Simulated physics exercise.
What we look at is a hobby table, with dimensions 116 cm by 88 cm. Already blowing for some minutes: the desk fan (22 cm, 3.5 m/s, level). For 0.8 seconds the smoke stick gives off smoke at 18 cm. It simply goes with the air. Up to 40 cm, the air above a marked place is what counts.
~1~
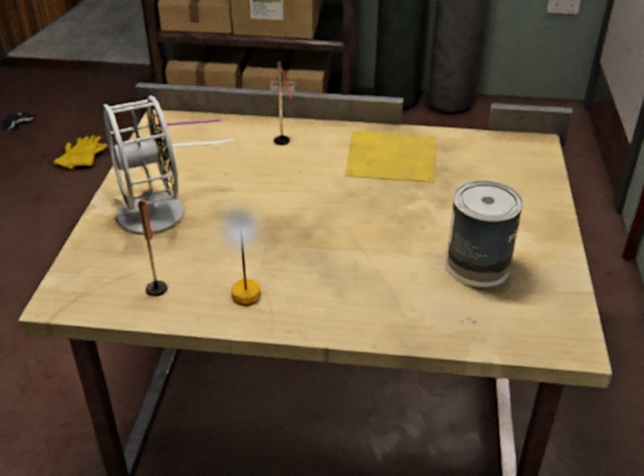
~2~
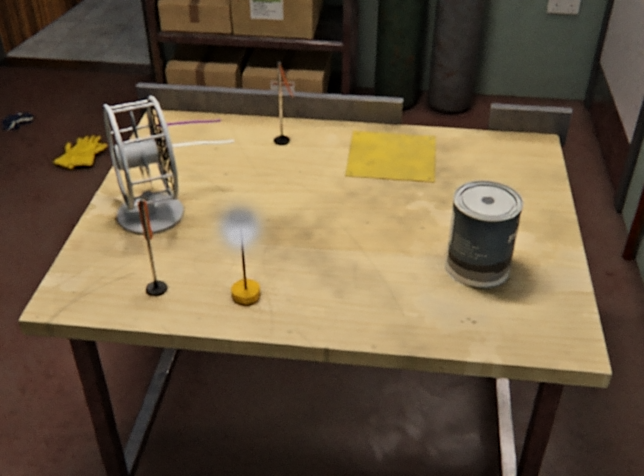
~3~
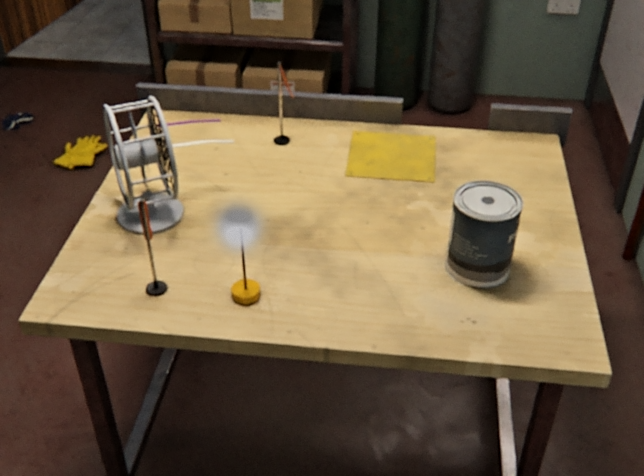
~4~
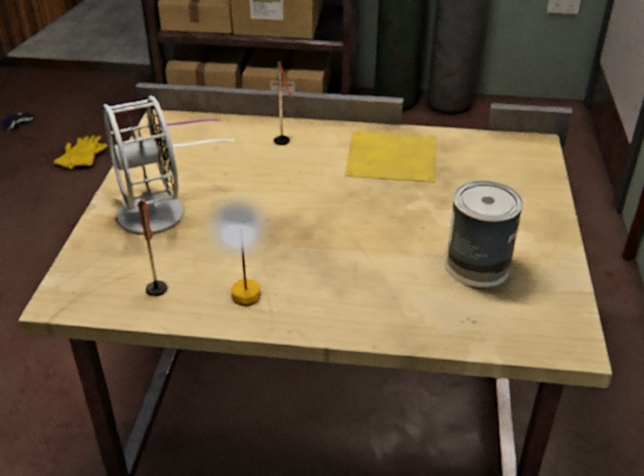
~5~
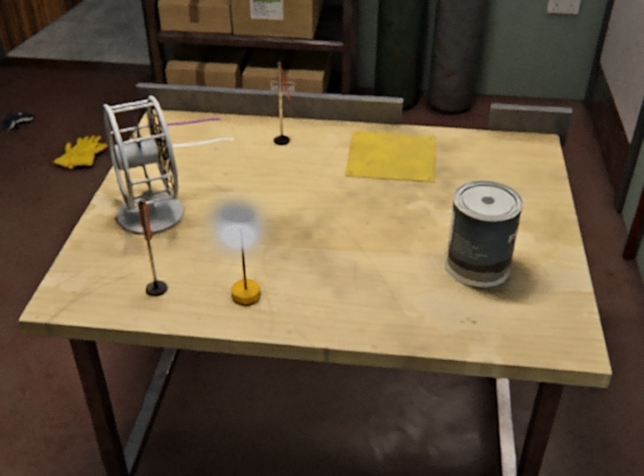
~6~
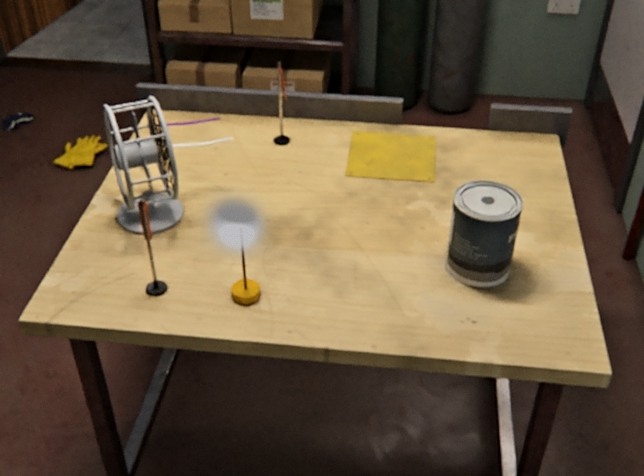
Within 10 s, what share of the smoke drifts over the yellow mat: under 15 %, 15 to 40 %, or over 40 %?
Above 40 %.
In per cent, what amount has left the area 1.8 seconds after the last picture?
About 40 % by then.
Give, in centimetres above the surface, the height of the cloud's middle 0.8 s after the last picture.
About 12 cm up.
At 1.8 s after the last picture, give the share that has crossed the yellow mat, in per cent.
Share: Approx. 70 %.
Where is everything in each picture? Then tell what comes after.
In the first picture, the smoke is thickest near (239, 228), the smoke stick stands at (242, 242) and the desk fan is at (141, 153).
In the second picture, the smoke is thickest near (239, 227) and the yellow mat is centred on (392, 156).
In the third picture, the smoke is thickest near (238, 226), a ribbon ends at (149, 239) and a ribbon ends at (293, 97).
In the fourth picture, the smoke is thickest near (238, 226) and the top of a tin is at (488, 200).
In the fifth picture, the smoke is thickest near (237, 225).
In the sixth picture, the smoke is thickest near (236, 225), a ribbon ends at (149, 239) and a ribbon ends at (287, 100).
Then, 0.8 s after the last picture, 0 % is gone from the area; 0 % has passed over the yellow mat, and the middle of the rest is near (213, 212).
Then, 1.8 s after the last picture, 40 % is gone from the area; 75 % has passed over the yellow mat, and the middle of the rest is near (490, 143).
Then, 3.8 s after the last picture, 98 % is gone from the area; 85 % has passed over the yellow mat.
Then, 9.8 s after the last picture, 100 % is gone from the area; 85 % has passed over the yellow mat.
